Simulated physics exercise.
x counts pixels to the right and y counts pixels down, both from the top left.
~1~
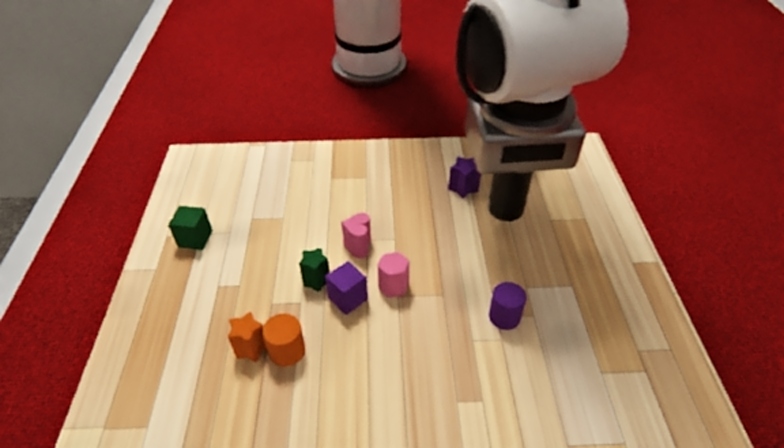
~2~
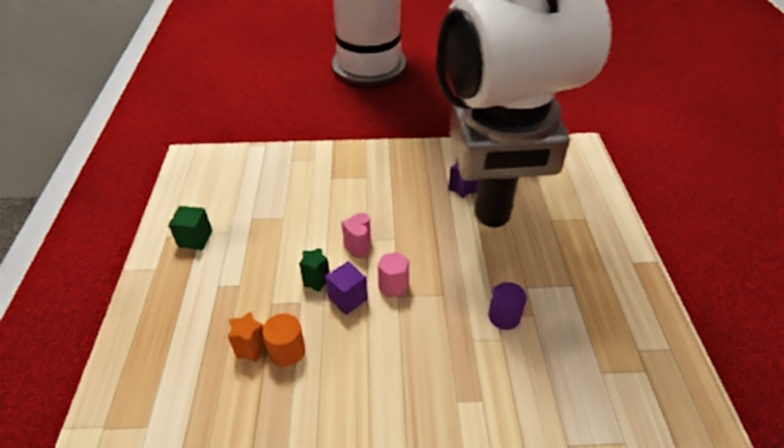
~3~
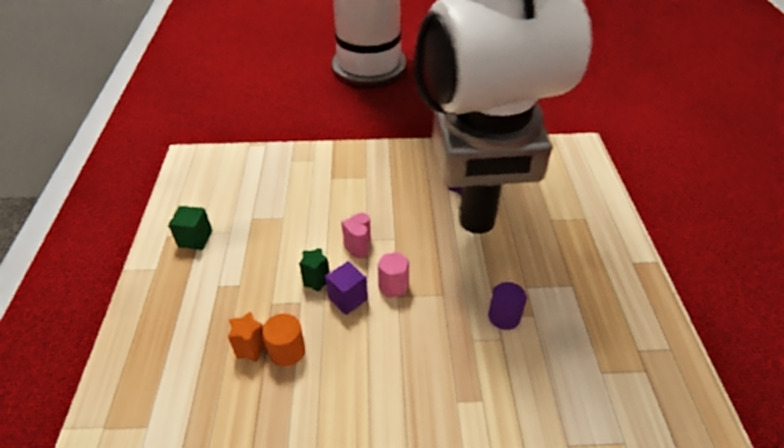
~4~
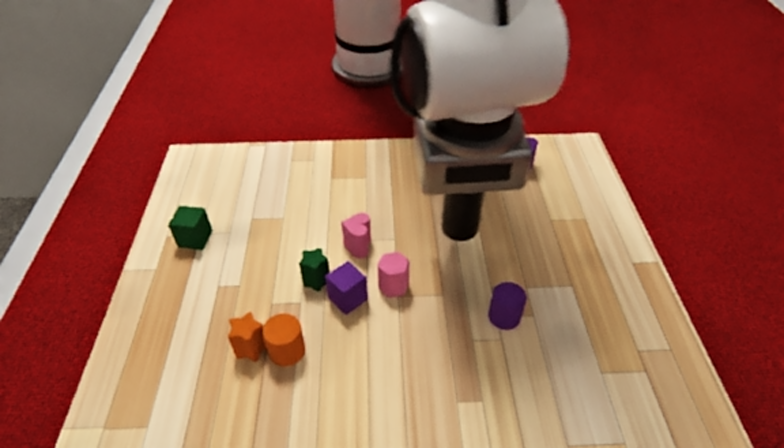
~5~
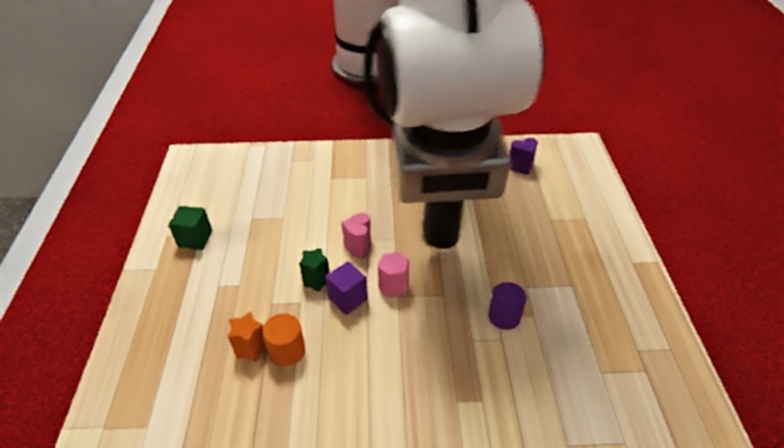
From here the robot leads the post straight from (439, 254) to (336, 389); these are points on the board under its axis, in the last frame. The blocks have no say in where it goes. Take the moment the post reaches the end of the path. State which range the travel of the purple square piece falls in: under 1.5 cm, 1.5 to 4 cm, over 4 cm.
Overall it shifts between 1.5 and 4 cm.
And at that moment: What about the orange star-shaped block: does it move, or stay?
By the last moment of the path, the orange star-shaped block has stayed put.
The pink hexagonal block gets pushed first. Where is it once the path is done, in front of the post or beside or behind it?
When the path ends, it will lie beside or behind the post.
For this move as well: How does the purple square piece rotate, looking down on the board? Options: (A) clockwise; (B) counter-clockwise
Answer: A.
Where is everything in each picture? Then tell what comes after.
In the first frame, lower end of the post at (506, 210), tops of blocks, orange star-shaped block at (244, 326), orange circle at (281, 328), purple square piece at (346, 276), pink hexagonal block at (394, 263).
In the second frame, post at (492, 216), blocks as before.
In the third frame, post at (477, 222), blocks as before.
In the fourth frame, post at (460, 229), blocks as before.
In the fifth frame, post at (441, 237), orange star-shaped block at (244, 326), orange circle at (281, 328), purple square piece at (346, 276), pink hexagonal block at (394, 263).
One third of the way, post at (410, 276); purple square piece at (341, 277); pink hexagonal block at (375, 274), turned 30° clockwise.
Two thirds of the way, post at (374, 322); purple square piece at (321, 283), turned 70° clockwise; pink hexagonal block at (343, 301), turned 70° clockwise.
At the end, post at (334, 373); orange star-shaped block not moved; orange circle not moved; purple square piece at (321, 283), turned 75° clockwise; pink hexagonal block at (342, 301), turned 70° clockwise.
